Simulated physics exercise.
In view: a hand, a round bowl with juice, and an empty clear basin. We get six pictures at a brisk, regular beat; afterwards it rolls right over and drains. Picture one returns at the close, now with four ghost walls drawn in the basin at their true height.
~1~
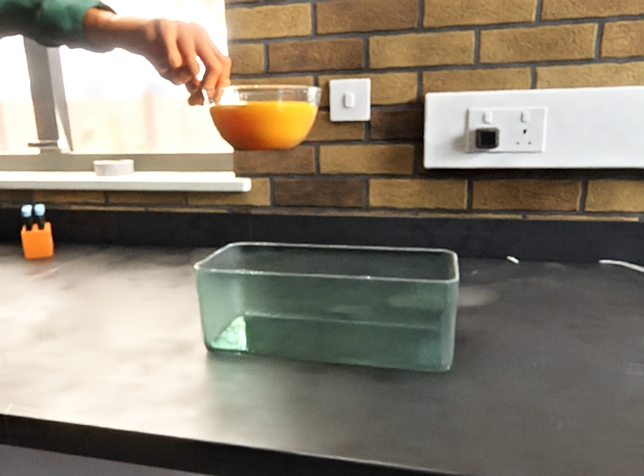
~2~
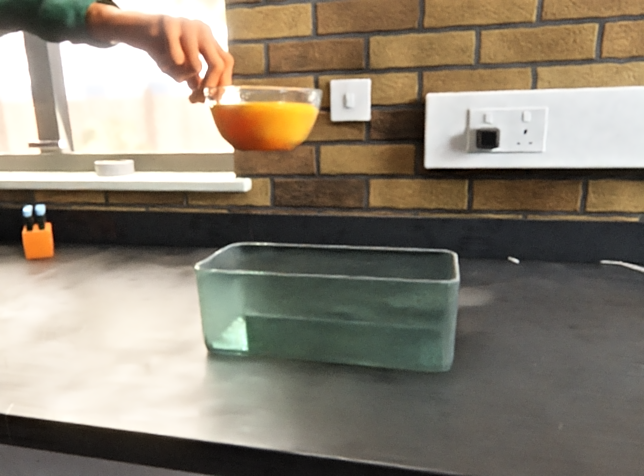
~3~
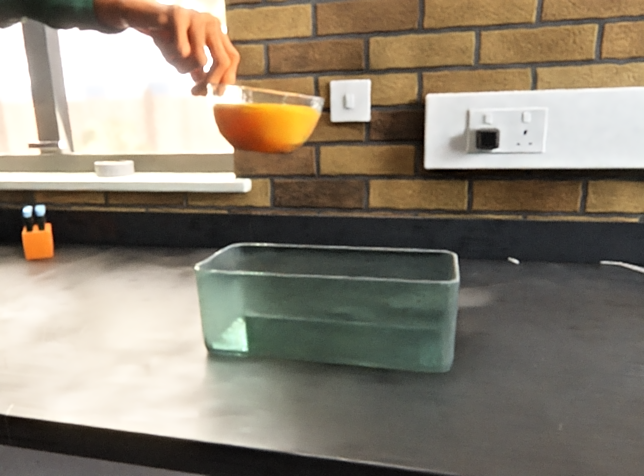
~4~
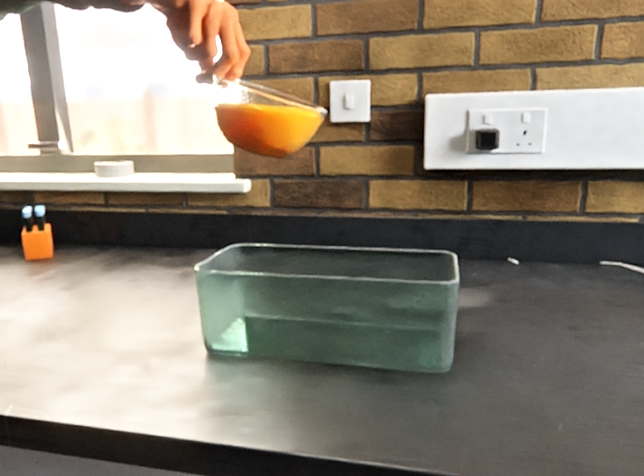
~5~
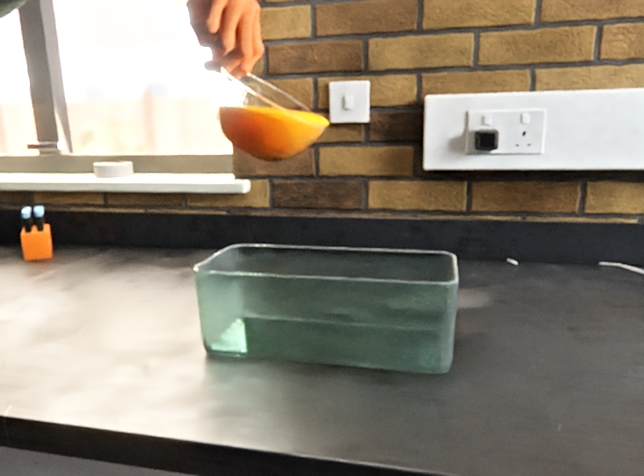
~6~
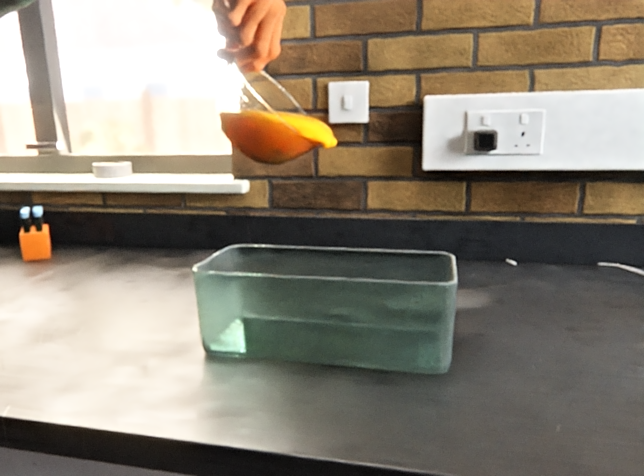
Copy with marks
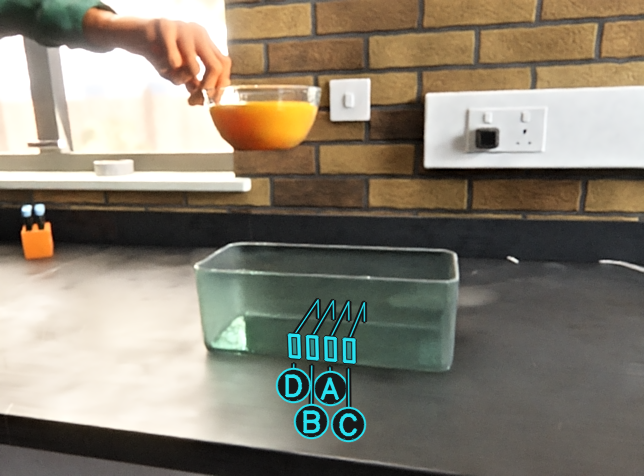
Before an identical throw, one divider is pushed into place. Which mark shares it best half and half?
I would pick position C.
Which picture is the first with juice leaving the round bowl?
In picture 5.
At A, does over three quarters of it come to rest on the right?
No.
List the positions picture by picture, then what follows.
Upright, lip at (316, 88); basin from (206, 348) to (452, 369); nothing has left yet.
Tipped about 2°, lip at (318, 90); nothing has left yet.
Tipped about 9°, lip at (320, 98); nothing has left yet.
Tipped about 19°, lip at (323, 110); nothing has left yet.
Tipped about 33°, lip at (323, 125); juice is over the lip, down to (323, 125).
Tipped about 47°, lip at (318, 142); juice is over the lip, down to (329, 145).
On the marked copy, A at (329, 367); B at (311, 365); C at (348, 368); D at (293, 363).
For position A, about 34 % ends left of the wall and 63 % right of it; 3 % is lost outside.
For position B, about 21 % ends left of the wall and 75 % right of it; 4 % is lost outside.
For position C, about 51 % ends left of the wall and 46 % right of it; 3 % is lost outside.
For position D, about 20 % ends left of the wall and 75 % right of it; 5 % is lost outside.
